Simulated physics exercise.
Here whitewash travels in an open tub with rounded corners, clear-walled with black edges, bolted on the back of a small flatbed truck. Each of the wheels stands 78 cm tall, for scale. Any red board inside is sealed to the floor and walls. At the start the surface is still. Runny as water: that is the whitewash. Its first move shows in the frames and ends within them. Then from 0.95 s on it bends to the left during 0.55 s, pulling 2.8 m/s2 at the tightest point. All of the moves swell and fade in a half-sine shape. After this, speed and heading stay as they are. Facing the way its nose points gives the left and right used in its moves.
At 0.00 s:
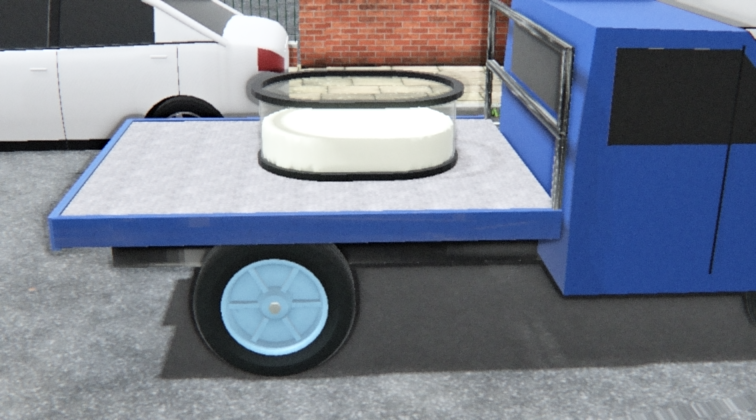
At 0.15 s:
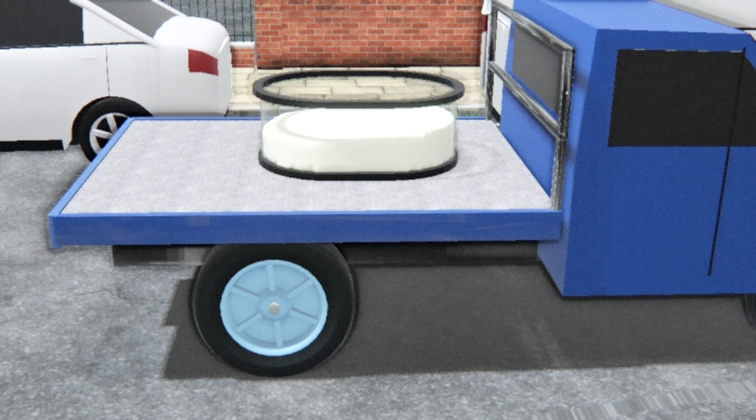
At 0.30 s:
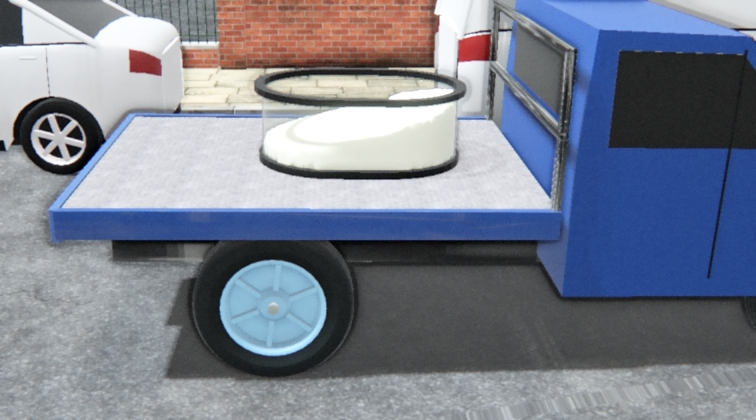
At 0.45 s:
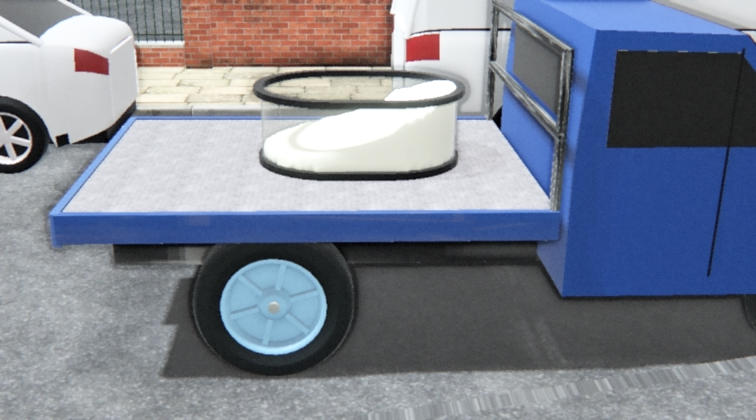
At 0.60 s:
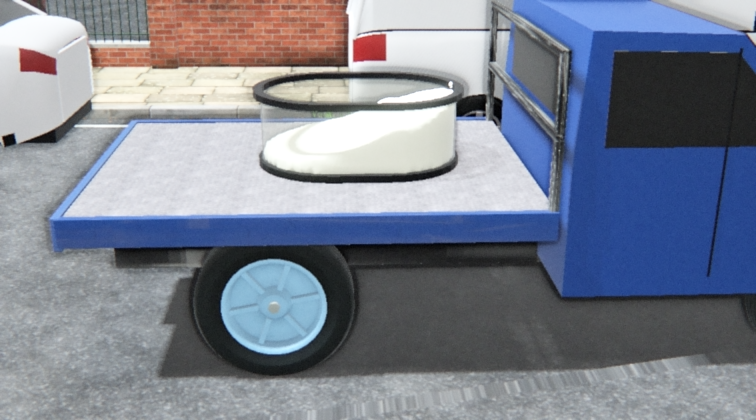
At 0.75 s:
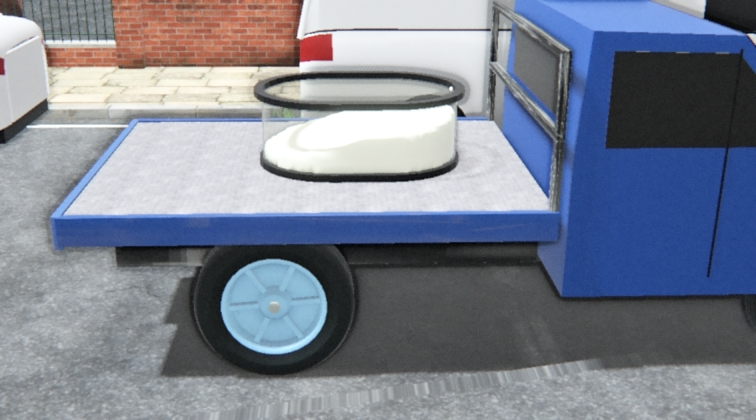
To begin with, white liquid lies level in a clear, black-edged tub on a blue flatbed truck, as the truck moves right past white vehicles and a brick wall. The liquid then climbs towards the cab on the right and sinks on the left, before its steep slope eases somewhat, still higher at the right.
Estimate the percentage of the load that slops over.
Roughly 4 % slops over.
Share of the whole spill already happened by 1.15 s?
Roughly 0 per cent.
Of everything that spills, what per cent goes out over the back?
About 40 percent.
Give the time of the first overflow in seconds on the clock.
1.5 s.
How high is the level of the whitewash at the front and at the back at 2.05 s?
Measured: Front = 28 cm, back = 14 cm.
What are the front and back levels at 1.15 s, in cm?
Heights: Front 14 cm, then back 32 cm.
Then, 1.15 s in, front 14 cm, middle 15 cm, back 33 cm above the floor; no loss so far.
Then, 1.55 s in, front 8 cm, middle 20 cm, back 21 cm above the floor; the loss stands at 1 per cent, over the back.
Then, 2.05 s in, front 28 cm, middle 18 cm, back 13 cm above the floor; the loss stands at 2 per cent, over the back.
Then, 4.49 s in, the loss stands at 4 per cent, over the back and the far side, a little elsewhere, 4 of 120 litres.
